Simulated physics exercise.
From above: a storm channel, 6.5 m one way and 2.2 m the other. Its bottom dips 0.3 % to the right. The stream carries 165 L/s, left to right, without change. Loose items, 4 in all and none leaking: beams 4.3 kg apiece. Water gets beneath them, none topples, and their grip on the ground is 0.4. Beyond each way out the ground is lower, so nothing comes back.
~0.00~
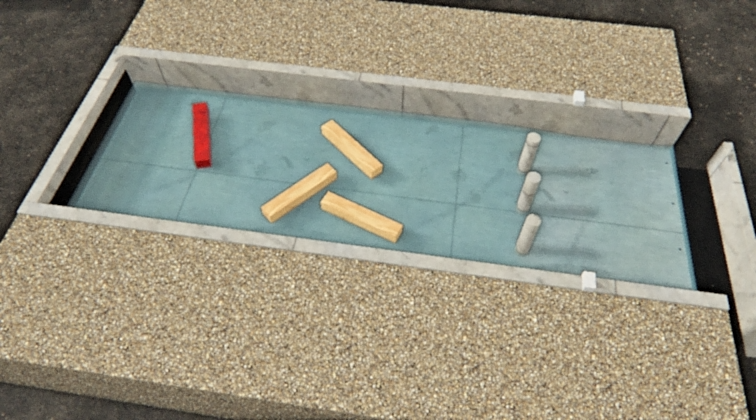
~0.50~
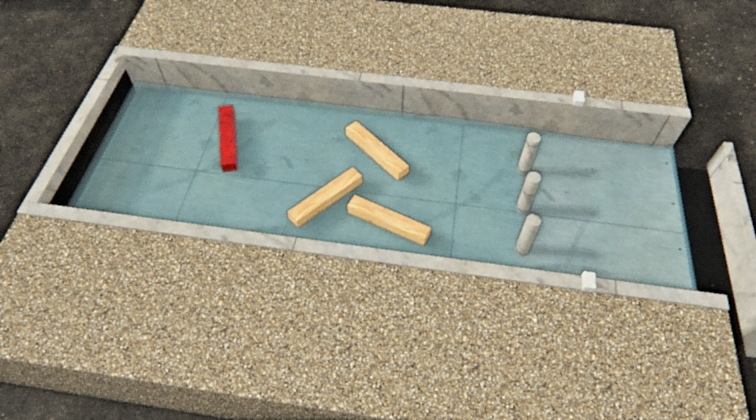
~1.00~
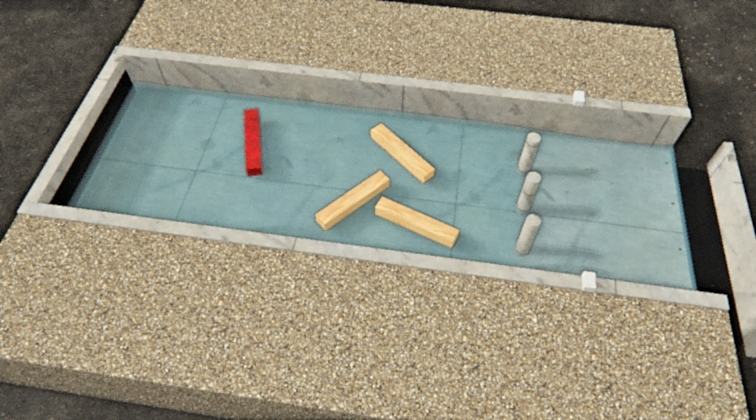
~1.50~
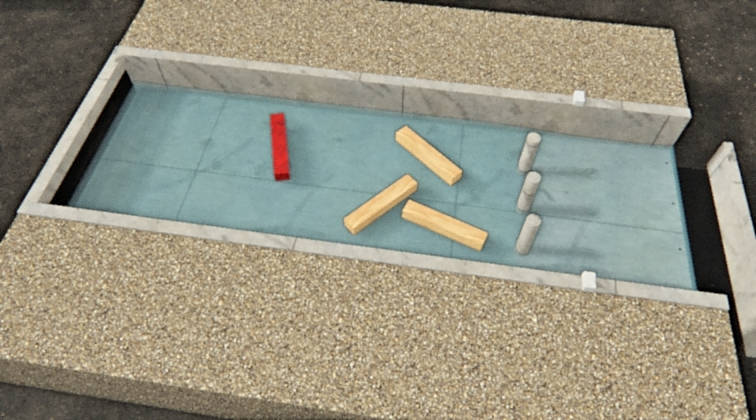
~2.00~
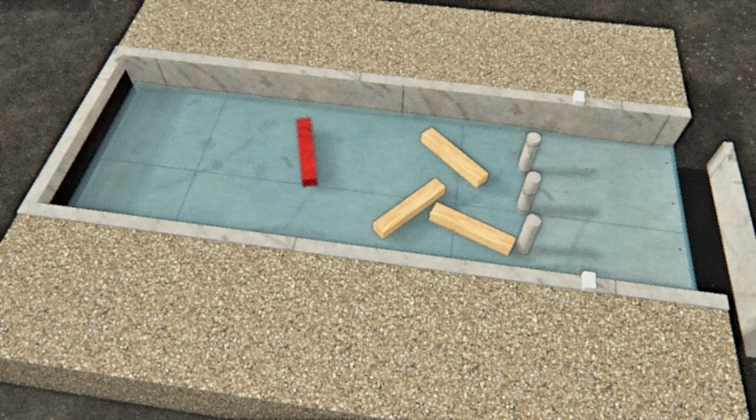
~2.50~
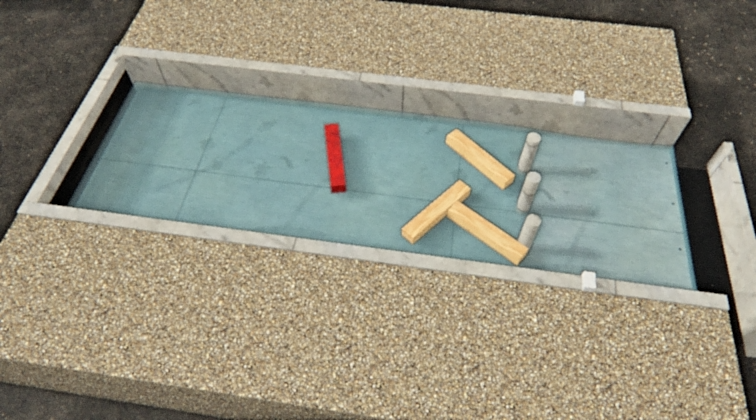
Red beam and three pale wooden beams drifting right along a shallow water channel, the foremost reaching a post and turning slightly.
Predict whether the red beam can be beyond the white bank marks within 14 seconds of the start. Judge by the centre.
Red beam falls short.
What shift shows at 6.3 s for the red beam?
Roughly 350 cm by then.
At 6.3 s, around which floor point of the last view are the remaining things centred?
At about (501, 217).
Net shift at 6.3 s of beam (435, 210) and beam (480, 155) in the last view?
In turn: 250 cm, washed out.
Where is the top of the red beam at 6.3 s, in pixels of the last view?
Around (497, 198).
After 3.5 s the red beam is near (392, 168), 2.3 m from its start, afloat; 0 of 4 are over the mark; 4 afloat.
After 6.3 s the red beam is near (497, 198), 3.5 m from its start, afloat; 2 of 4 are over the mark; 2 afloat.
After 10.0 s the red beam is near (497, 198), 3.5 m from its start, afloat; 2 of 4 are over the mark; 2 afloat.
After 14.0 s the red beam is near (497, 198), 3.5 m from its start, afloat; 2 of 4 are over the mark; 2 afloat.
